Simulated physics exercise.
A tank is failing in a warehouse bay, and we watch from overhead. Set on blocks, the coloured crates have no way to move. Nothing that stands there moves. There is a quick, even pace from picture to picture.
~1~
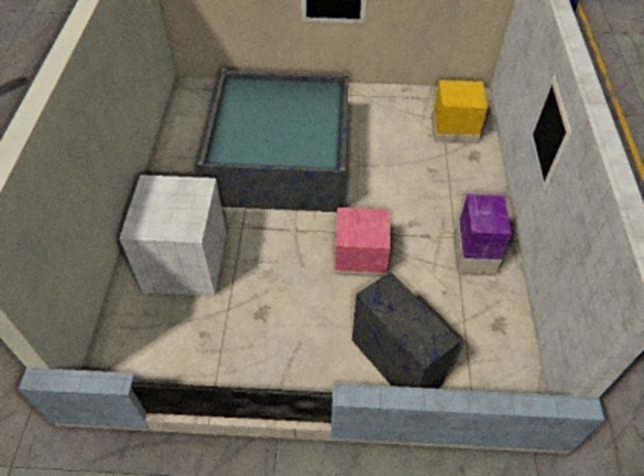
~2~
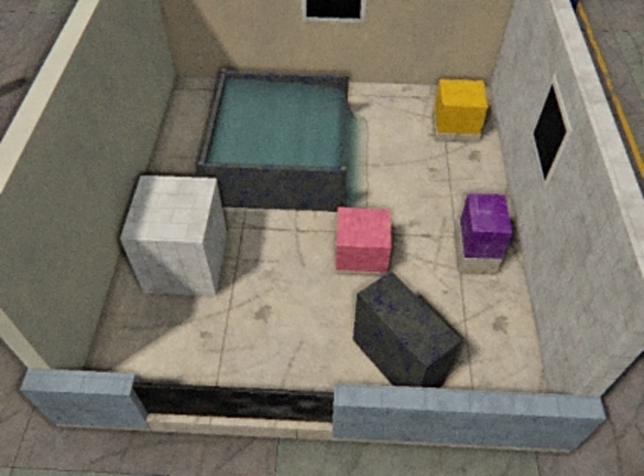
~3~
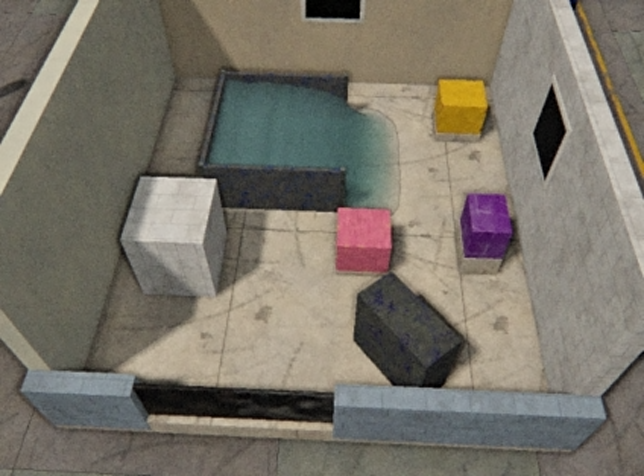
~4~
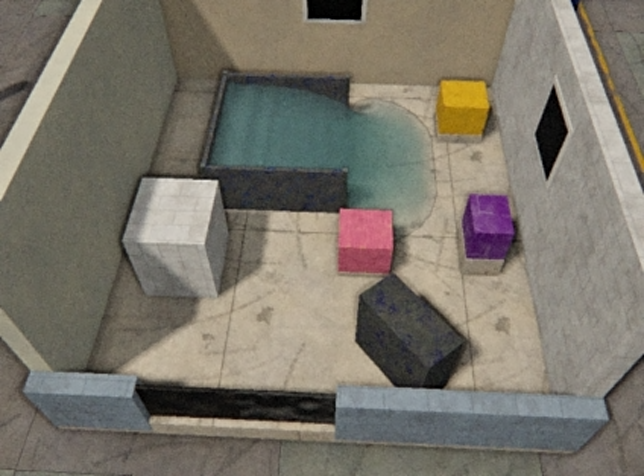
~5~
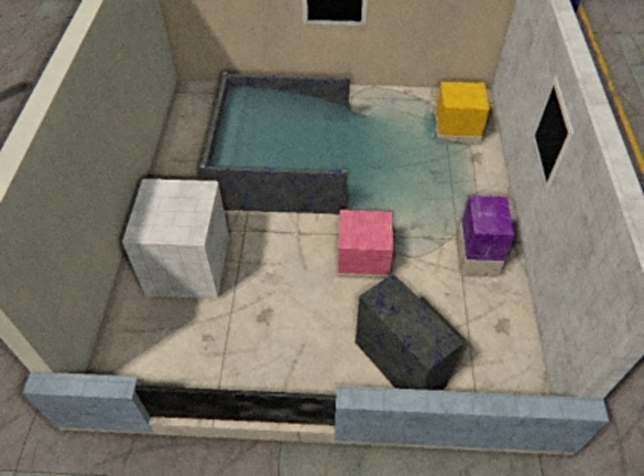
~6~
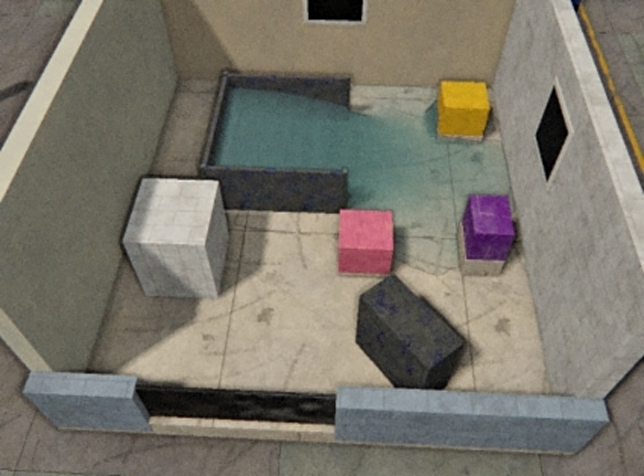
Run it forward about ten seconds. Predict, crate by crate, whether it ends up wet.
Result: The yellow crate has water on it afterwards; the purple crate has water on it afterwards; the pink crate has water on it afterwards.
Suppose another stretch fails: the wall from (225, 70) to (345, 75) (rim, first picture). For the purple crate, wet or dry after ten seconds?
Note: Purple crate is never reached.
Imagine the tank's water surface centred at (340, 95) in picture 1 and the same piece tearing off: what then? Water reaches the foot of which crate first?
I'd go with the yellow one.
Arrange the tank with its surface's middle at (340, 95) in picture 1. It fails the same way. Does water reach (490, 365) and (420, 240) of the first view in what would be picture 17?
The first is wetted, and then the second is wetted.
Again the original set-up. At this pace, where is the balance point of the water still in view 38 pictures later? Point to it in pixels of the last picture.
My reading is close to (355, 206).
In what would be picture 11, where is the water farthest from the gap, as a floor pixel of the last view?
Estimated pixel: (491, 348).
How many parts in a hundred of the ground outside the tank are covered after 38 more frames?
95 %, roughly.
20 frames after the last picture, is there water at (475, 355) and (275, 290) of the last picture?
First spot soaked, second spot bare.
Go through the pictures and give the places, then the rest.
The first picture shows the tank at (279, 122) is whole and still.
In the second picture, the front is at (349, 116), out from the gap at (342, 147).
In the third picture, water pours out at (342, 151) and has run to (371, 112).
In the fourth picture, water pours out at (343, 153) and has run to a hidden place.
In the fifth picture, water pours out at (343, 155) and has run to (461, 220).
In the sixth picture, water pours out at (344, 155) and has run to (512, 200).
A moment on, water covers 35 % of the floor; the yellow crate water round its plinth, the purple crate water round its plinth, the pink crate water round its plinth.
Next, water covers 45 % of the floor; the yellow crate water round its plinth, the purple crate water round its plinth, the pink crate water round its plinth.
Then, water covers 60 % of the floor; the yellow crate water round its plinth, the purple crate water round its plinth, the pink crate water round its plinth.
Later, water covers 95 % of the floor; the yellow crate water round its plinth, the purple crate water round its plinth, the pink crate water round its plinth.
In the end, water covers 100 % of the floor; the yellow crate was topped, the purple crate was topped, the pink crate was topped.
